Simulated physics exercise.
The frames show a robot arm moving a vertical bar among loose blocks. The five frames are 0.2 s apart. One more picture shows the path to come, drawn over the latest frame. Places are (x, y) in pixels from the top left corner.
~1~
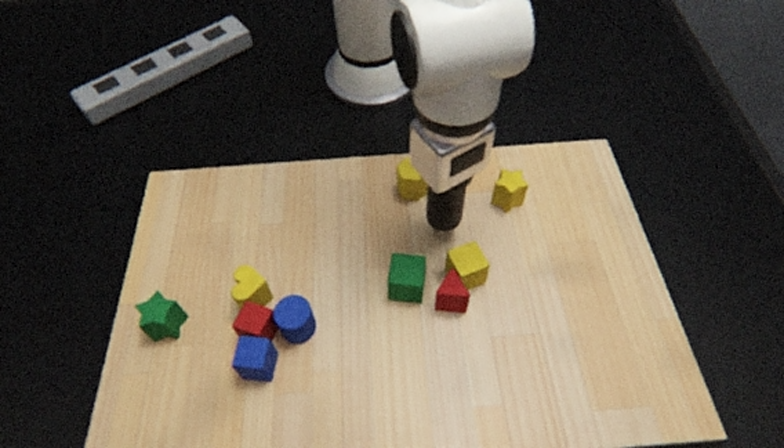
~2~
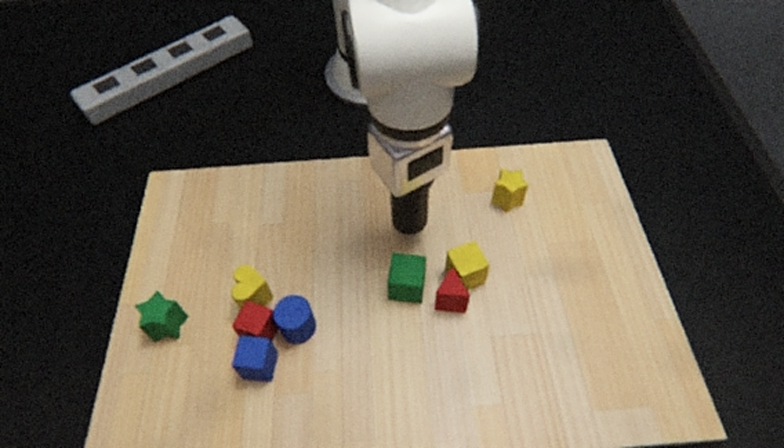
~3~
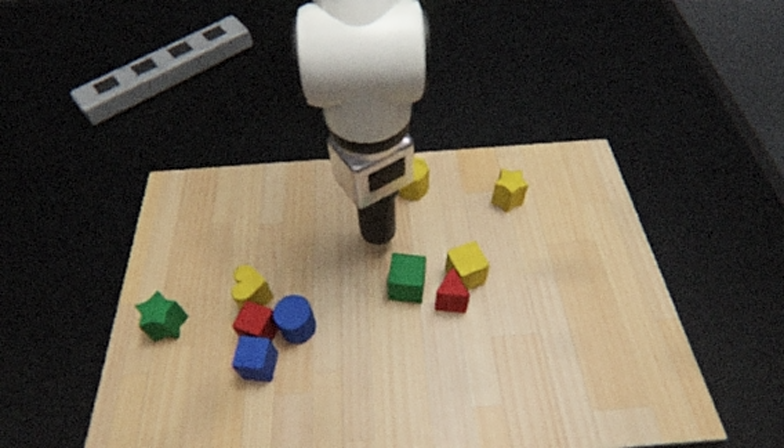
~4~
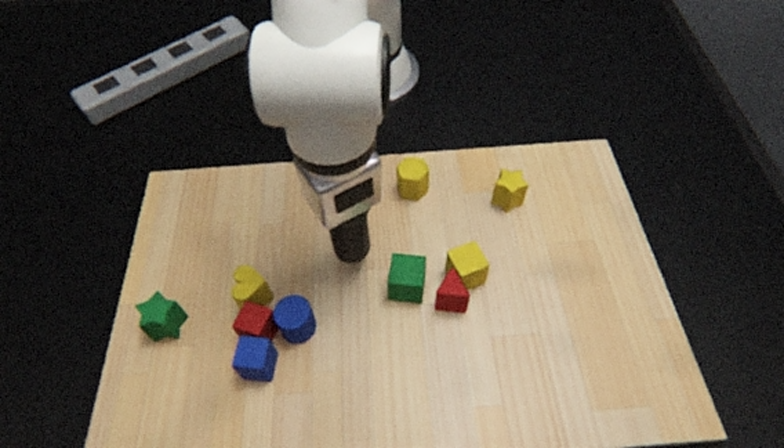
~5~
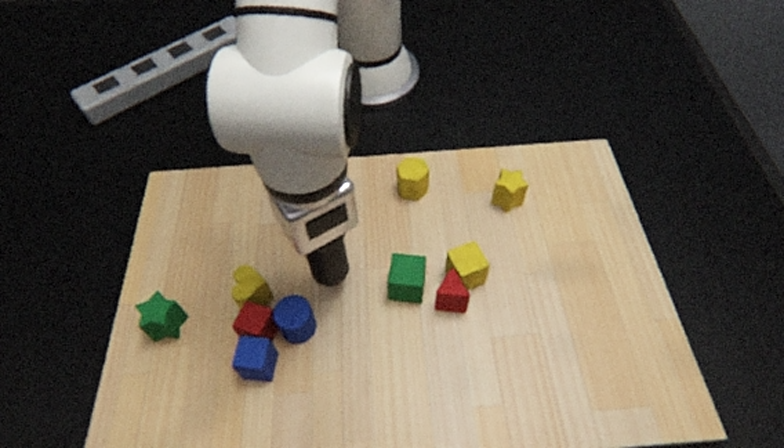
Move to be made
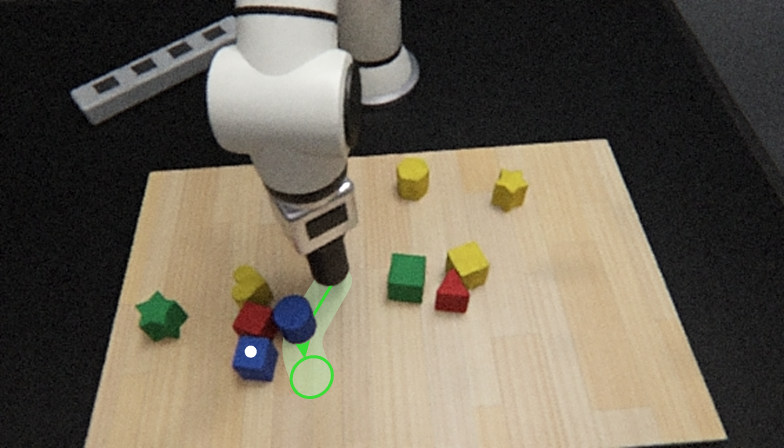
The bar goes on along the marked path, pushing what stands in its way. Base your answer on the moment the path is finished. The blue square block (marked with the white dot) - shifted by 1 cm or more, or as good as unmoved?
In the end it has been moved.
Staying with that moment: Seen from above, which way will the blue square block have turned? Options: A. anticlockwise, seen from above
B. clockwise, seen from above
The answer is B.
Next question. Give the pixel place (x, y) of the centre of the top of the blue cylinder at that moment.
I expect it at (268, 388).
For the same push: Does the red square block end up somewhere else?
The answer is no.
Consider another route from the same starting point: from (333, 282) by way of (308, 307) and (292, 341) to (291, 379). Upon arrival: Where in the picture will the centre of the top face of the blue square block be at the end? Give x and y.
Its top centre is at about (239, 377).
Path on the board, from (333, 282) via (316, 311) and (302, 343), ending at (312, 377); the dot is on the blue square block.
What follows on the original path. One third of the way, bar (313, 300); blue cylinder (284, 323).
Two thirds of the way, bar (298, 334); blue square block (234, 377), turned 65° clockwise; blue cylinder (271, 362).
At the end, bar (308, 368); blue square block (230, 381), turned 80° clockwise; red square block in place; blue cylinder (268, 388).
